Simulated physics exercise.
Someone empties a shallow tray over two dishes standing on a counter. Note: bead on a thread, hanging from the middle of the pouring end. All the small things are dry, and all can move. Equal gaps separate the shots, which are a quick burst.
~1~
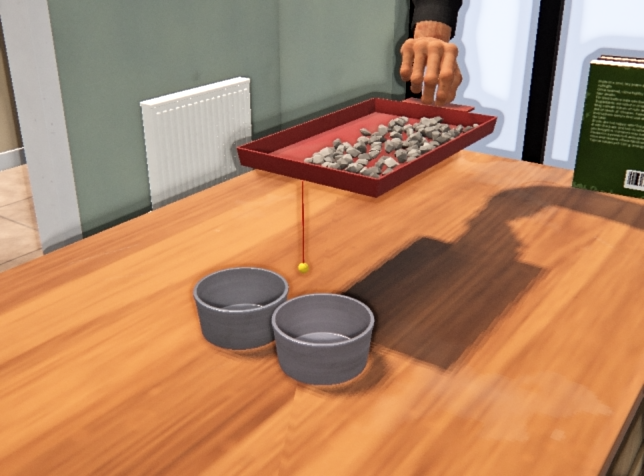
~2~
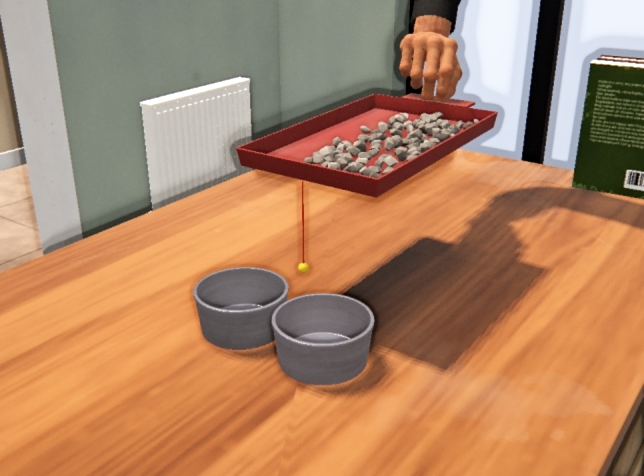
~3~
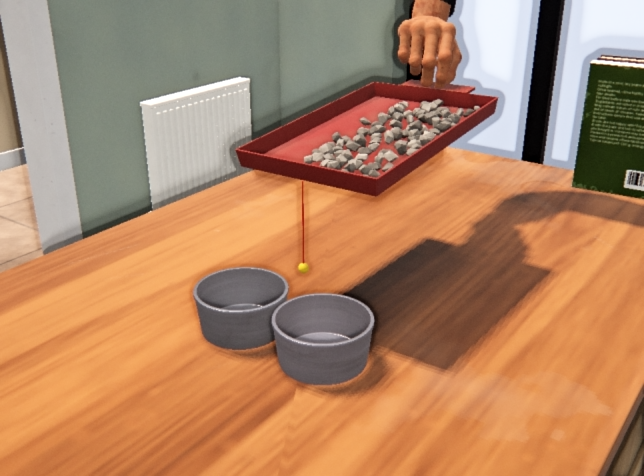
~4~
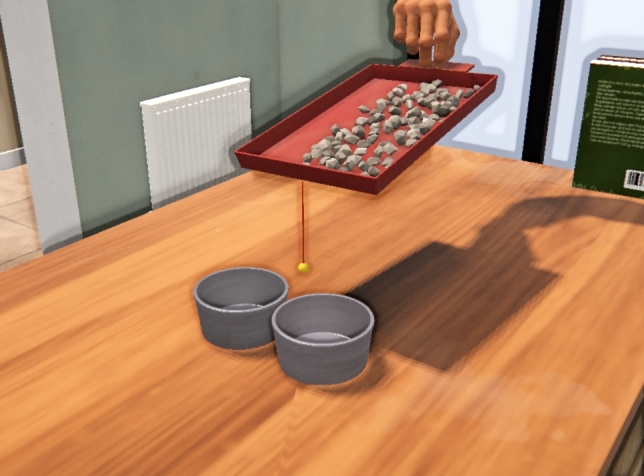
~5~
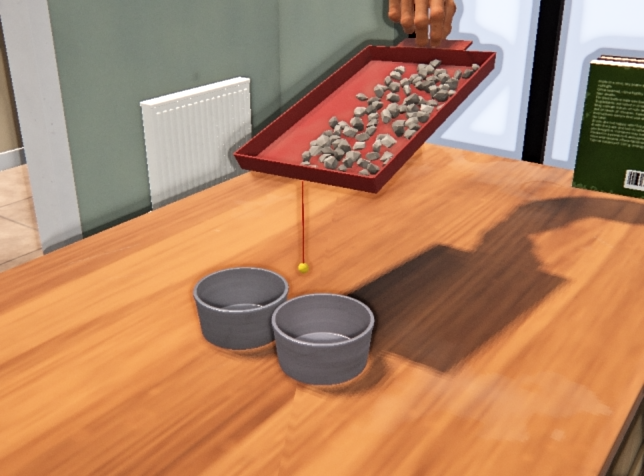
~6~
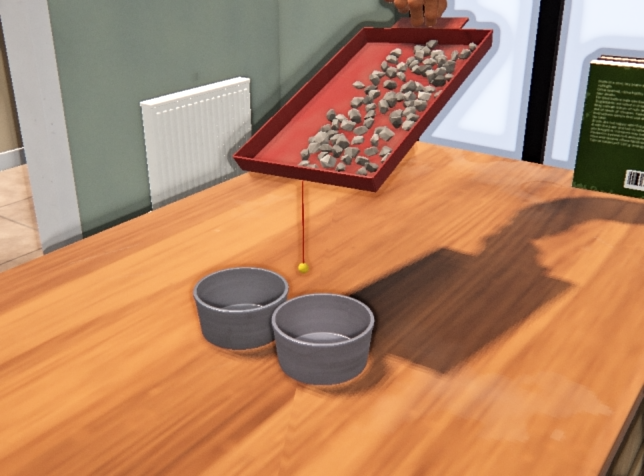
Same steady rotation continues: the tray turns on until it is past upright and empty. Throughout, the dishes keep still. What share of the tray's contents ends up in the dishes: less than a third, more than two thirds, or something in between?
By the end the two dishes capture a big share, above two thirds.
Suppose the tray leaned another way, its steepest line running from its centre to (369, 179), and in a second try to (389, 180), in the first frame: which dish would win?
Result 1: The right-hand one; result 2: The right-hand one.
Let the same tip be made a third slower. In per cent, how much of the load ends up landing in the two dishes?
Something like 90 percent, give or take.
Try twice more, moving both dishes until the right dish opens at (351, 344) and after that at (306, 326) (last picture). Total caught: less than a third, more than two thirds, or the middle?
In the middle band, then over two thirds.
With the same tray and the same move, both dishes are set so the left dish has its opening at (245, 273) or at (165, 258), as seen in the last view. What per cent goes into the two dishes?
You'd get 50 in a hundred first and 60 in a hundred after that.
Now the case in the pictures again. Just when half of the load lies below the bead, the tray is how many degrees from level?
Roughly 95 degrees at that moment.
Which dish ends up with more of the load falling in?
I'd say the left-side one takes it.
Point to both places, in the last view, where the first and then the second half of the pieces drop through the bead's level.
The leading part at (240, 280), the rest of it at (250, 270).
Just after the last frame, tray tipped steeply; every one on the tray.
A moment on, tray tipped past a quarter turn; roughly a third on the tray; about a tenth in the right dish; roughly a third in the left dish; about a tenth outside both; about a tenth in the air.
Further on, tray tipped past a quarter turn; roughly a quarter in the right dish; roughly two thirds in the left dish; roughly a quarter outside both.
When it is over, tray tipped past a quarter turn; roughly a quarter in the right dish; roughly two thirds in the left dish; roughly a quarter outside both.
